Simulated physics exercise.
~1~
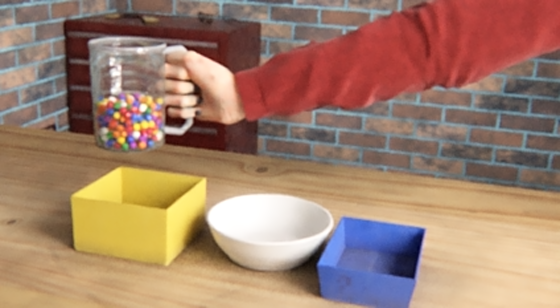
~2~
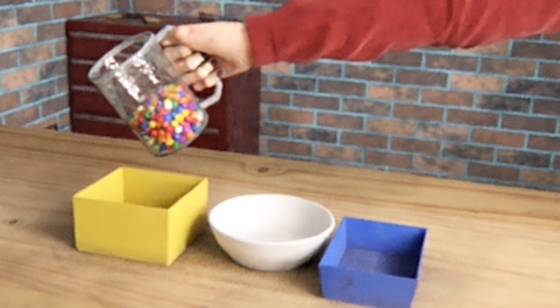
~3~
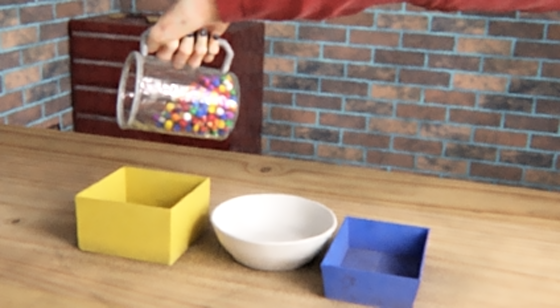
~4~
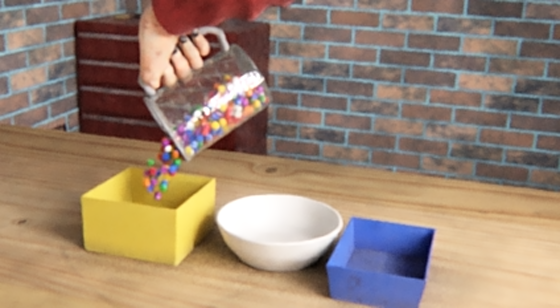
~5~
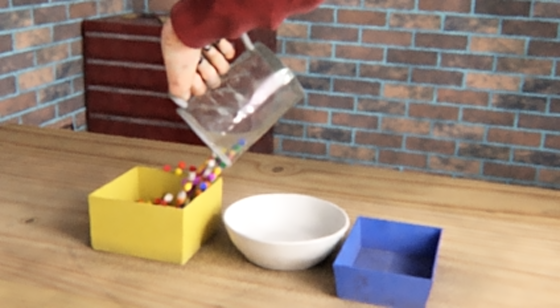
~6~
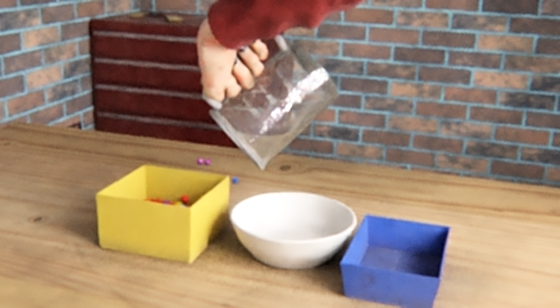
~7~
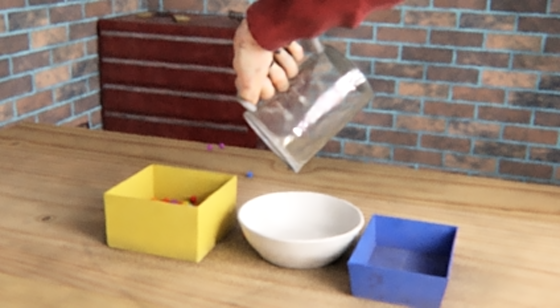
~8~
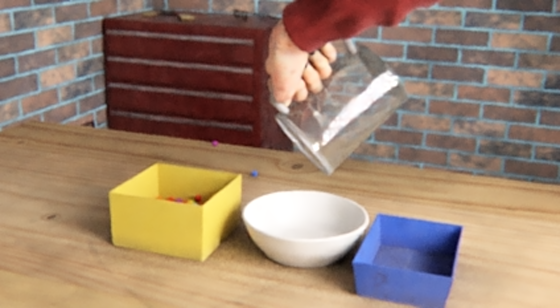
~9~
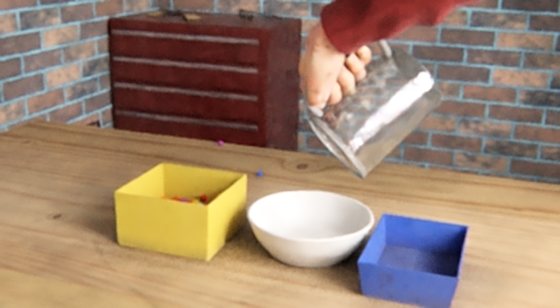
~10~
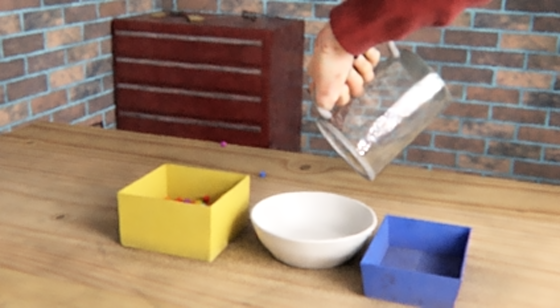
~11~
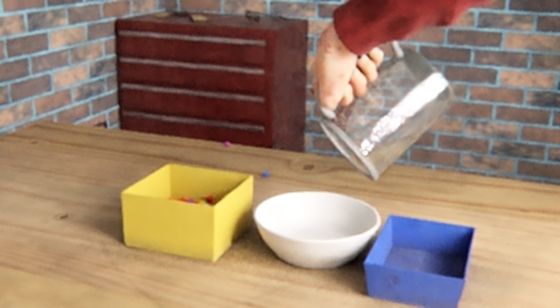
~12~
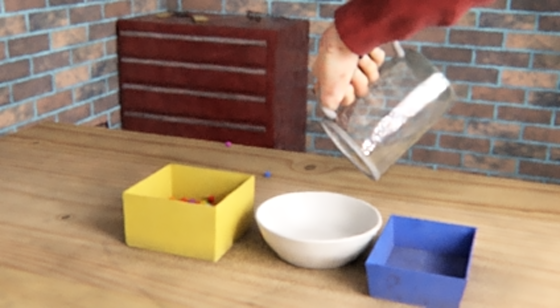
At first, a hand in a red sleeve holds a clear jug of colourful beads upright above a wooden table, where a yellow container, a white bowl and a blue container stand in a row. The hand moves the jug to the right while tipping it steadily onto its side. As it tilts further, the beads stream down into the yellow container. The jug soon empties, and a few stray beads land on the table behind the containers. Finally, the empty jug stops, tipped above the bowl, with the bowl and blue container still empty.
